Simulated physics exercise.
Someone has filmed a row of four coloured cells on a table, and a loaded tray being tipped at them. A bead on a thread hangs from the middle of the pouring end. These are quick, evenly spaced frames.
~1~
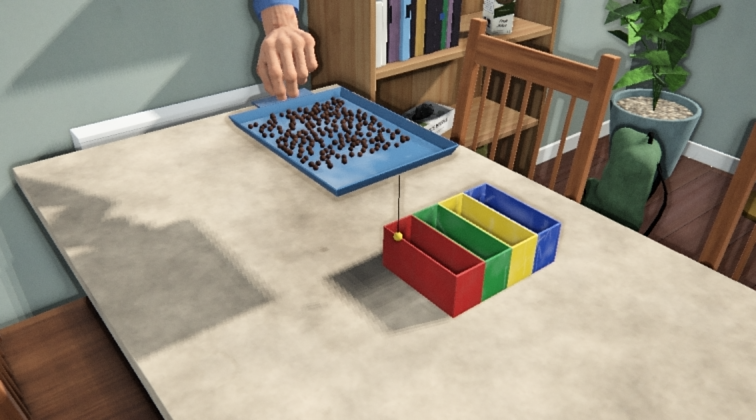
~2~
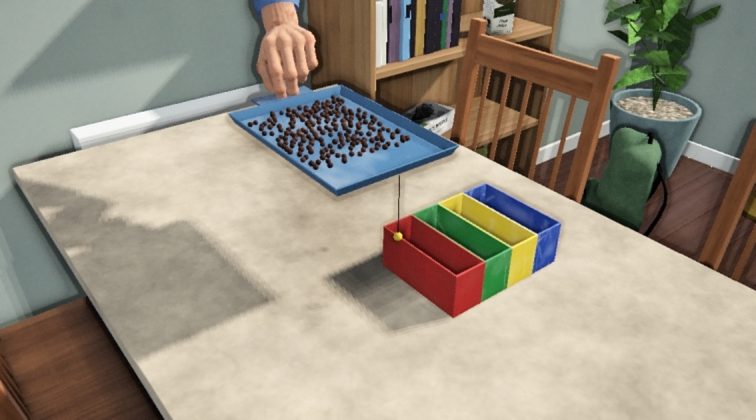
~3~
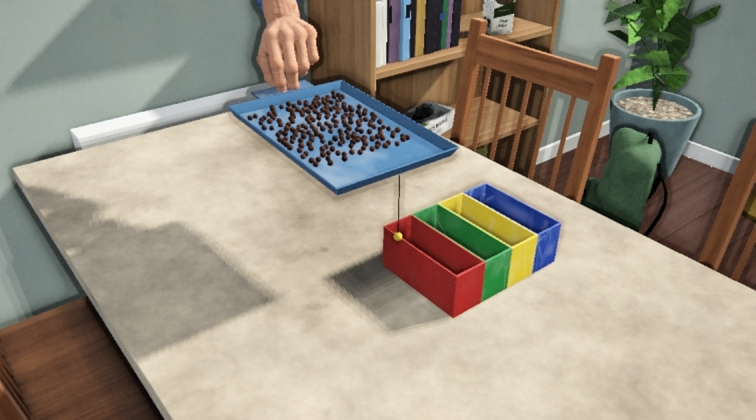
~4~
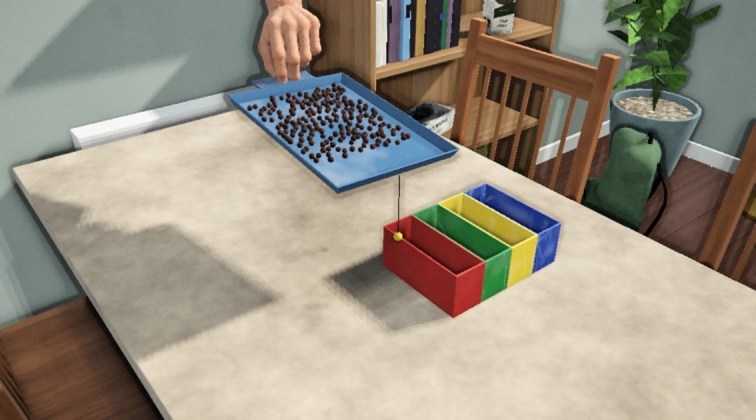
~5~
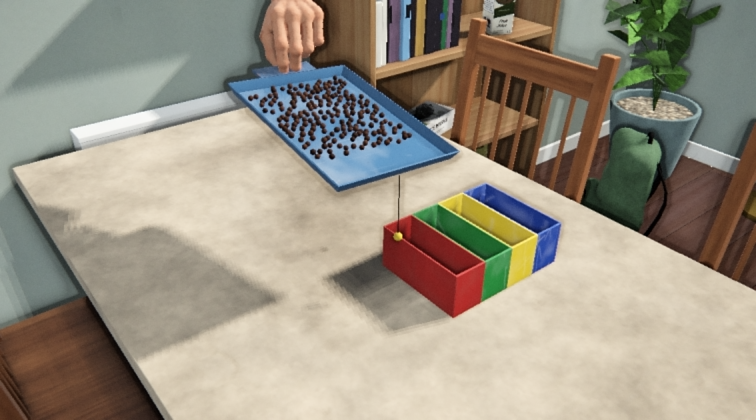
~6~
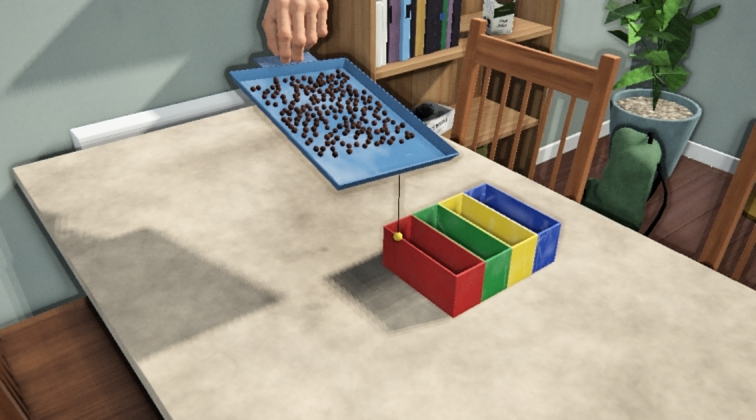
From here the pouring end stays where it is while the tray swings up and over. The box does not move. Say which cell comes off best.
The green cell gets the most.
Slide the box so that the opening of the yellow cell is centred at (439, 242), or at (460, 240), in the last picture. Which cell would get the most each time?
The first try: The cell in blue. The second: Yellow.
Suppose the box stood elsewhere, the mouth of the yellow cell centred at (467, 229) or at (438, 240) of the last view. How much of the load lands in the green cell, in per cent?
About 30 and 0 per cent.
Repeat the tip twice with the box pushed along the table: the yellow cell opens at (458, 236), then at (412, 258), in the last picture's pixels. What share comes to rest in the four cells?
Near 100 % and 30 %.
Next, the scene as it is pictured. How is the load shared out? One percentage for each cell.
In per cent, red cell 20, green cell 70, yellow cell 10 and blue cell 0.
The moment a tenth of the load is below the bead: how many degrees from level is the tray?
Around 45° of tilt.
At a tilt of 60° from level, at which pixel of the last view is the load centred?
Near (447, 250).
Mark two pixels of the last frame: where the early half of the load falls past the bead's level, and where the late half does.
At about (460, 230), then at (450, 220).
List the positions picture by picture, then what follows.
Corners of the pouring end (337, 186) and (452, 144), level; middle of the load (330, 131), allspice berries; bead on its thread (398, 237); red cell (469, 286); green cell (496, 271); yellow cell (522, 258); blue cell (546, 245), in the first frame.
Corners of the pouring end (337, 186) and (452, 145), level; middle of the load (330, 130), in the second frame.
Corners of the pouring end (338, 185) and (452, 146), tipped barely, lowest at the right corner; middle of the load (330, 126), in the third frame.
Corners of the pouring end (339, 183) and (453, 148), tipped a little, lowest at the right corner; middle of the load (331, 121), in the fourth frame.
Corners of the pouring end (339, 182) and (453, 149), tipped a little, lowest at the right corner; middle of the load (332, 115), in the fifth frame.
Corners of the pouring end (340, 180) and (453, 151), tipped a little, lowest at the right corner; middle of the load (335, 111); red cell (469, 286); green cell (496, 271); yellow cell (522, 258); blue cell (546, 245), in the sixth frame.
Just after the last frame, tray tipped steeply; roughly a third on the tray; roughly a third in the green cell; about a tenth in the red cell; about a tenth in the yellow cell; just a few in the blue cell; about a tenth falling or outside the box.
A moment on, tray tipped right over; roughly two thirds in the green cell; roughly a quarter in the red cell; about a tenth in the yellow cell; just a few in the blue cell; just a few falling or outside the box.
Further on, tray tipped past a quarter turn; roughly two thirds in the green cell; roughly a quarter in the red cell; about a tenth in the yellow cell; just a few in the blue cell; just a few falling or outside the box.
When it is over, tray tipped past a quarter turn; roughly two thirds in the green cell; roughly a quarter in the red cell; about a tenth in the yellow cell; just a few in the blue cell; just a few outside the box.
